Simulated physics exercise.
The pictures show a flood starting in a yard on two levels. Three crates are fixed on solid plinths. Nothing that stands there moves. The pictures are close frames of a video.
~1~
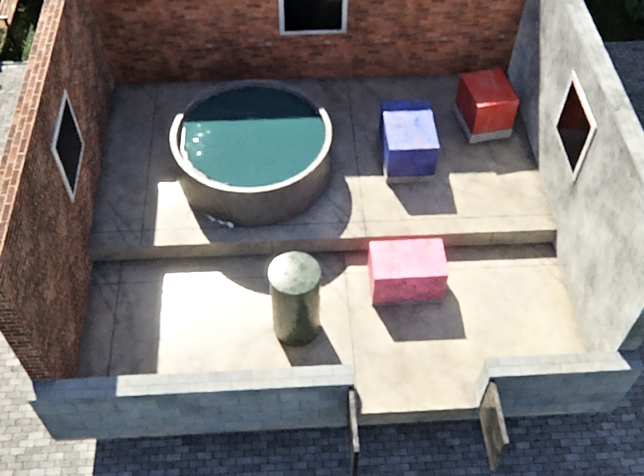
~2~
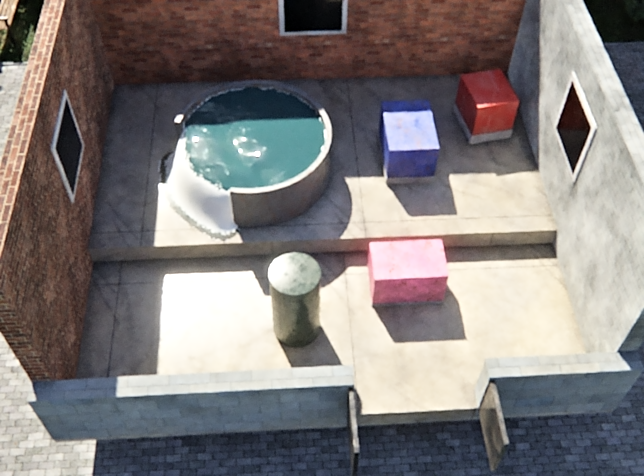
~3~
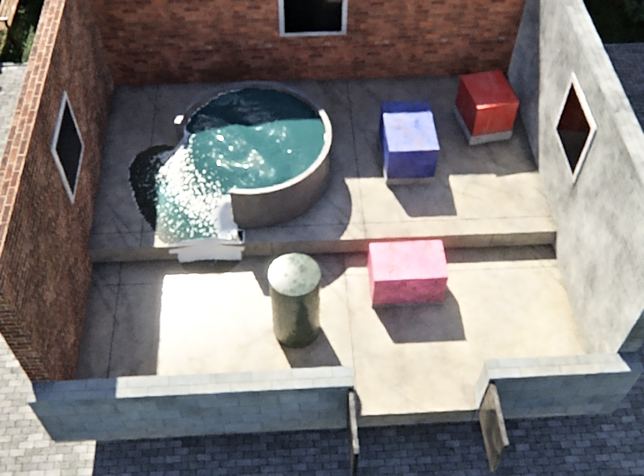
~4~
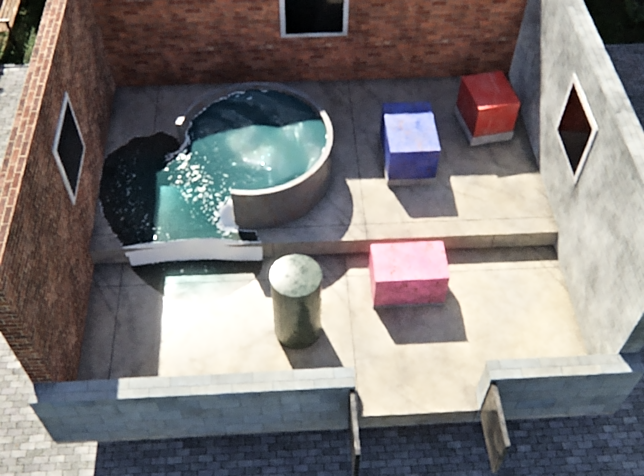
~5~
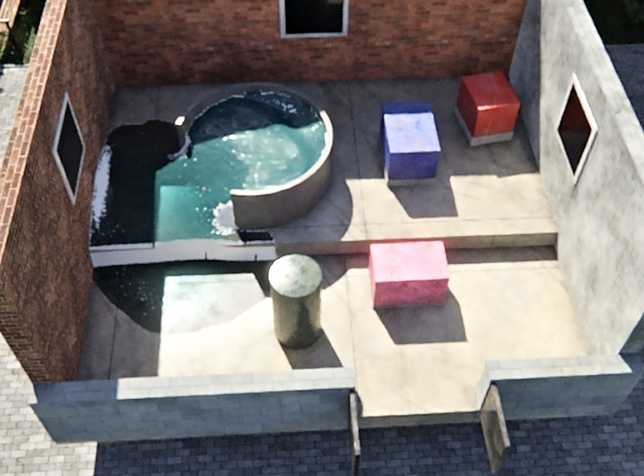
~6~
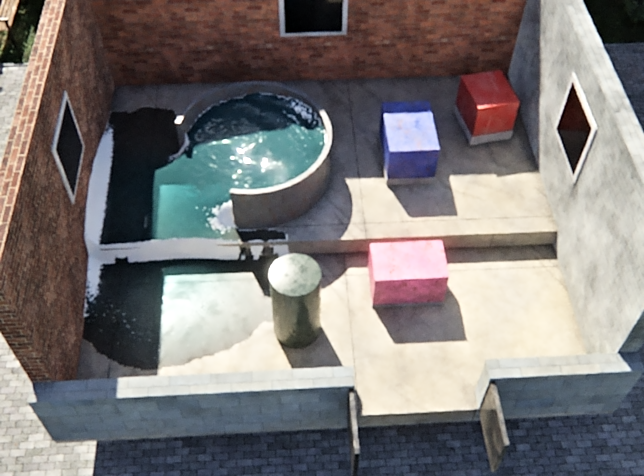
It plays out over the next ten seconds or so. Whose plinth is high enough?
One by one: The blue crate keeps dry; the pink crate is soaked; the red crate keeps dry.
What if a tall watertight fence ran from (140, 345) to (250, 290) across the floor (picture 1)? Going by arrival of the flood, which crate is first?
I say the crate marked pink.
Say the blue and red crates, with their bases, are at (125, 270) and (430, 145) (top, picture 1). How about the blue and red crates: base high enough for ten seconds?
One by one: Blue ends up wet, red keeps dry.
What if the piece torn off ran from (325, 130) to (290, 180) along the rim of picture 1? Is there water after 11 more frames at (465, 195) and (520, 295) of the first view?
In turn: Under water, flooded.
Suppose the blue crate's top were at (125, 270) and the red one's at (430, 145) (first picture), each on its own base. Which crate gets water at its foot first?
First comes the crate marked blue.
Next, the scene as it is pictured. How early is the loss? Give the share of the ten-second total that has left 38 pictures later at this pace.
Near 40 in a hundred.
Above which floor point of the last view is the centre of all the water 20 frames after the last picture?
Close to (215, 259).
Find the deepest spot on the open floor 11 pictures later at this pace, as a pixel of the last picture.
Around (73, 410).
A moment on, water covers 25 % of the floor; the blue crate not reached, the pink crate not reached, the red crate not reached.
Next, water covers 35 % of the floor; the blue crate not reached, the pink crate not reached, the red crate not reached.
Then, water covers 60 % of the floor; the blue crate not reached, the pink crate water round its plinth, the red crate not reached.
Later, water covers 80 % of the floor; the blue crate water round its plinth, the pink crate water round its plinth, the red crate water round its plinth.
In the end, water covers 85 % of the floor; the blue crate stayed above the water, the pink crate was topped, the red crate stayed above the water.
